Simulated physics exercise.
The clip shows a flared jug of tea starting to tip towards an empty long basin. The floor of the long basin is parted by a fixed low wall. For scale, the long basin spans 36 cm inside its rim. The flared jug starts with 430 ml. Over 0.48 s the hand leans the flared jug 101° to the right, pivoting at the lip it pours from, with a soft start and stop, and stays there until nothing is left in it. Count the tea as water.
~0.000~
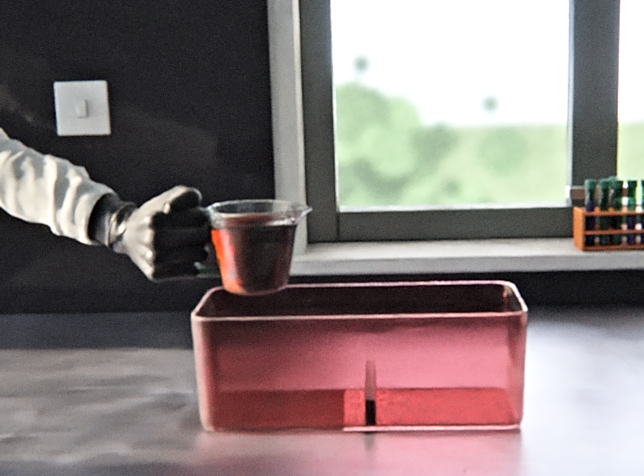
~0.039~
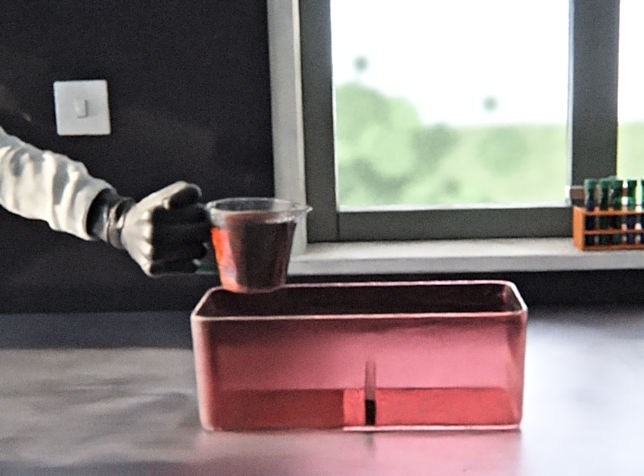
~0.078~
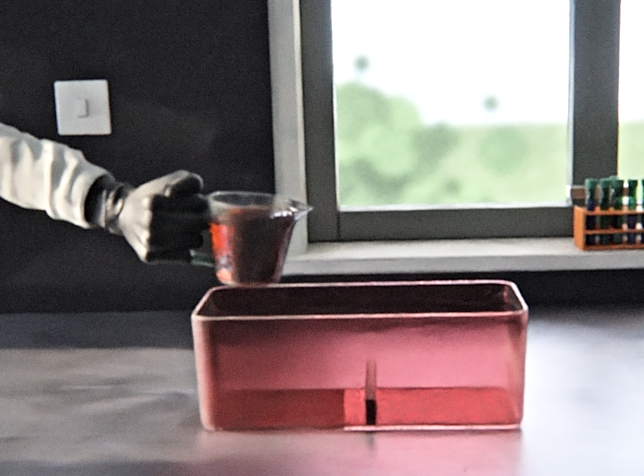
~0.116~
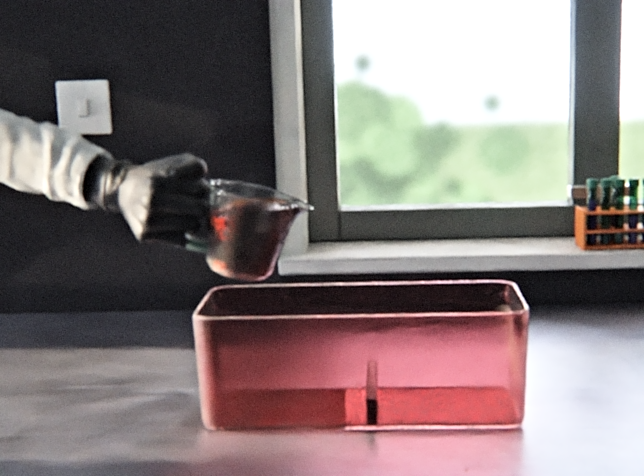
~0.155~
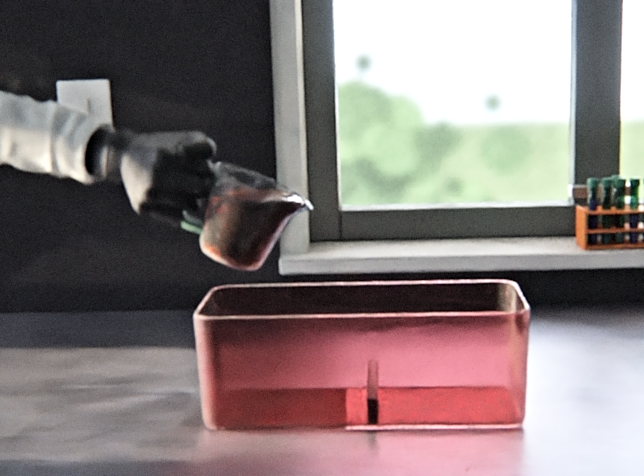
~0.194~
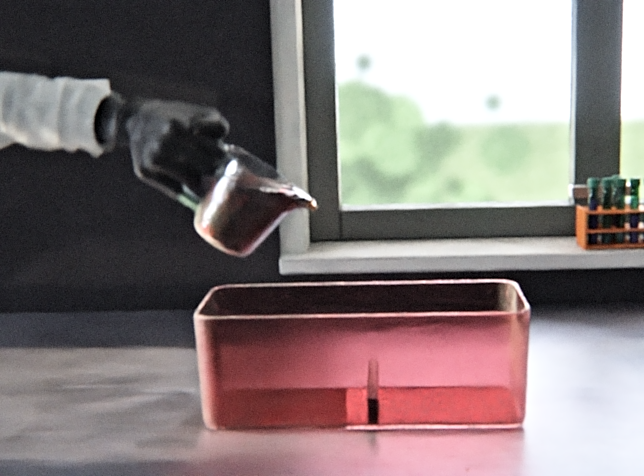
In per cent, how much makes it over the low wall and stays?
The far part has some 81 per cent.
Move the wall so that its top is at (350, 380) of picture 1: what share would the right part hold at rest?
Then about 80 per cent.
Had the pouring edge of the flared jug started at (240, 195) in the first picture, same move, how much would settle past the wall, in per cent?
In that case some 10 per cent.
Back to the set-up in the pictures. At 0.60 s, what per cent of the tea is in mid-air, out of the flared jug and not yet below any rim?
Some 24 per cent.
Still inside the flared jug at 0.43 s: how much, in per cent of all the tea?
Some 50 per cent.
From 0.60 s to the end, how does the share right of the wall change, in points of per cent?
The share moves up, by some 10 per cent.
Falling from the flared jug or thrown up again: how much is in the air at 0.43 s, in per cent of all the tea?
Near 42 in a hundred.
By 0.43 s the tilt is 98° and 50 per cent is still to pour, 4 is left of the wall and 4 right of it.
By 0.60 s the tilt is 101° and 4 per cent is still to pour, 2 is left of the wall and 71 right of it.
By 0.78 s the tilt is 101° and 0 per cent is still to pour, 8 is left of the wall and 83 right of it.
By 0.98 s the tilt is 101° and 0 per cent is still to pour, 14 is left of the wall and 81 right of it.
At rest 14 per cent lies left of the wall, 81 right of it and 5 outside.
